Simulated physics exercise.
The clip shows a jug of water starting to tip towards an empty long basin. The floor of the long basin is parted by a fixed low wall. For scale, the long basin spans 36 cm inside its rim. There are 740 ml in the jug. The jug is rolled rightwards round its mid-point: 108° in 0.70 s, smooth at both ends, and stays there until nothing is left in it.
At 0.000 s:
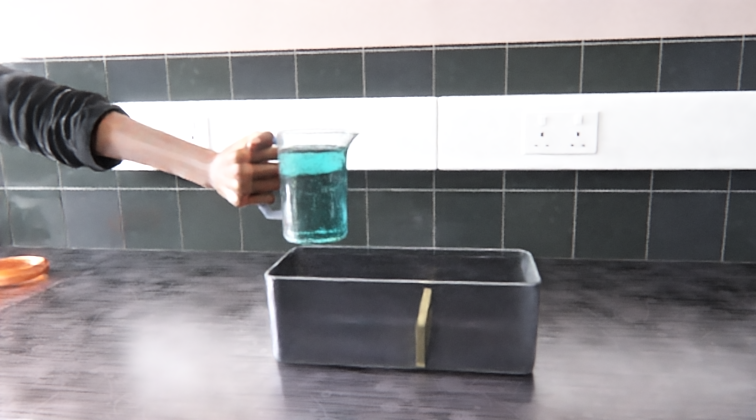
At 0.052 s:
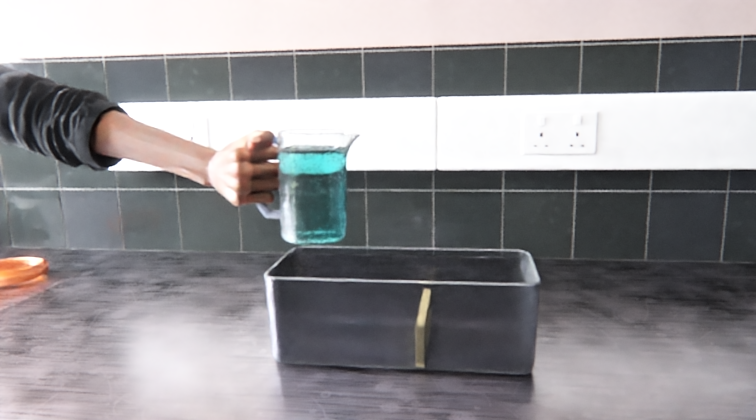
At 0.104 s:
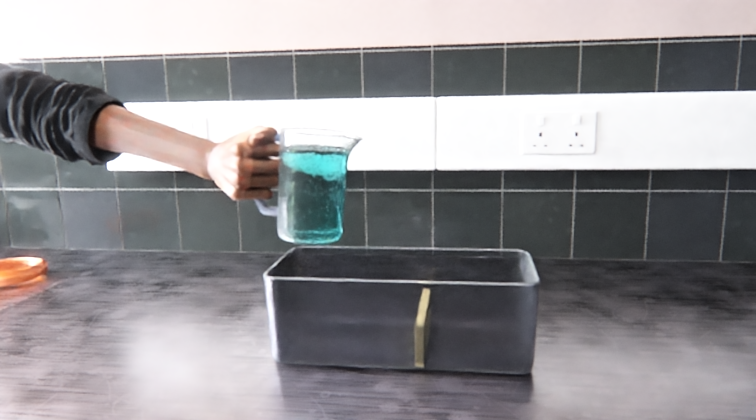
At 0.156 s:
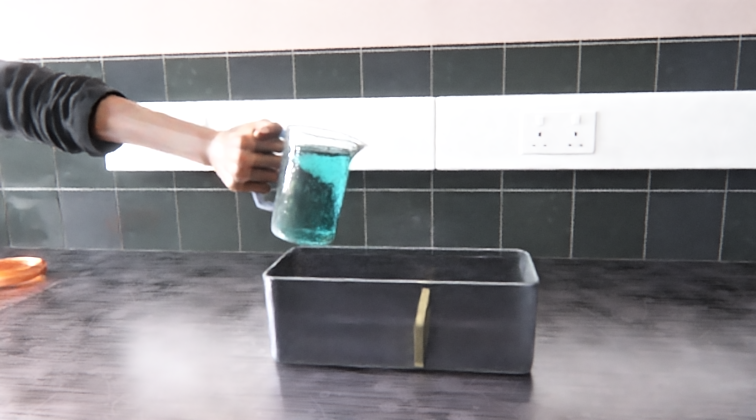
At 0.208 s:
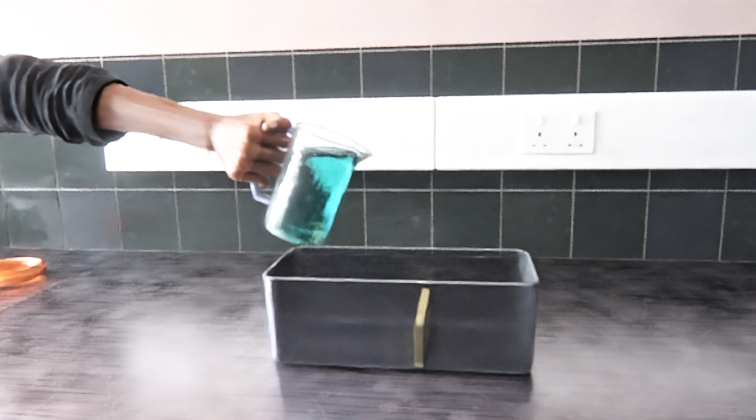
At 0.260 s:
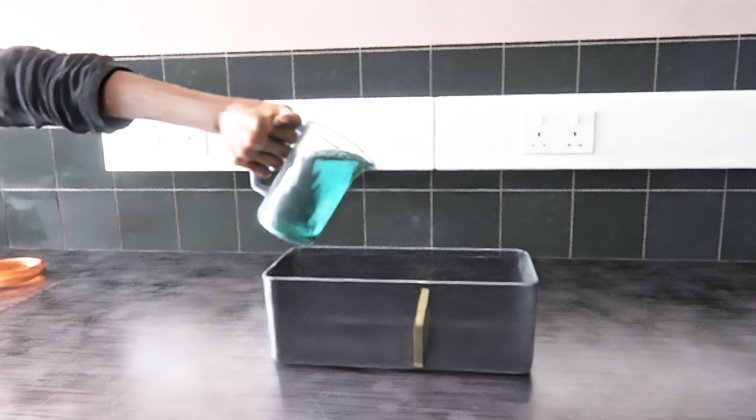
A hand holding a clear jug of blue-green water above a long dark basin, gradually tilting it to the right.
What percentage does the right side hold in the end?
Roughly 15 per cent is past the wall.
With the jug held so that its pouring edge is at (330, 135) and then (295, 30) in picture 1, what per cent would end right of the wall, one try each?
In turn about 5 and 5 per cent.
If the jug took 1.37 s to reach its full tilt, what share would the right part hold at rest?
In that case some 30 per cent.
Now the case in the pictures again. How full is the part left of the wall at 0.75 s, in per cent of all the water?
Near 54 in a hundred.
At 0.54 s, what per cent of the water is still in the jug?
Some 68 per cent.
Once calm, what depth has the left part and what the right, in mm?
Some 20 mm on the left and 6 mm on the right.
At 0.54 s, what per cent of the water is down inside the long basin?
Near 16 in a hundred.
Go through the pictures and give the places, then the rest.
In the first frame, tilt 0°; pouring edge (360, 132); surface from (283, 147) to (347, 147); the long basin's rim runs from (281, 261) to (534, 267); the wall's top is at (425, 307).
In the second frame, tilt 1°; pouring edge (360, 134); surface from (283, 147) to (347, 149).
In the third frame, tilt 6°; pouring edge (363, 138); surface from (285, 145) to (348, 149).
In the fourth frame, tilt 13°; pouring edge (368, 144); surface from (288, 148) to (353, 152).
In the fifth frame, tilt 22°; pouring edge (374, 154); surface from (285, 168) to (361, 154).
In the sixth frame, tilt 33°; pouring edge (378, 167); surface from (281, 175) to (372, 160).
Then, 0.54 s in, the tilt is 95° and 68 per cent is still to pour, 8 is left of the wall and 8 right of it.
Then, 0.75 s in, the tilt is 108° and 23 per cent is still to pour, 54 is left of the wall and 11 right of it.
Then, 0.96 s in, the tilt is 108° and 3 per cent is still to pour, 77 is left of the wall and 14 right of it.
Then, 1.20 s in, the tilt is 108° and 0 per cent is still to pour, 83 is left of the wall and 15 right of it.
Finally, 83 per cent lies left of the wall, 15 right of it and 2 outside.
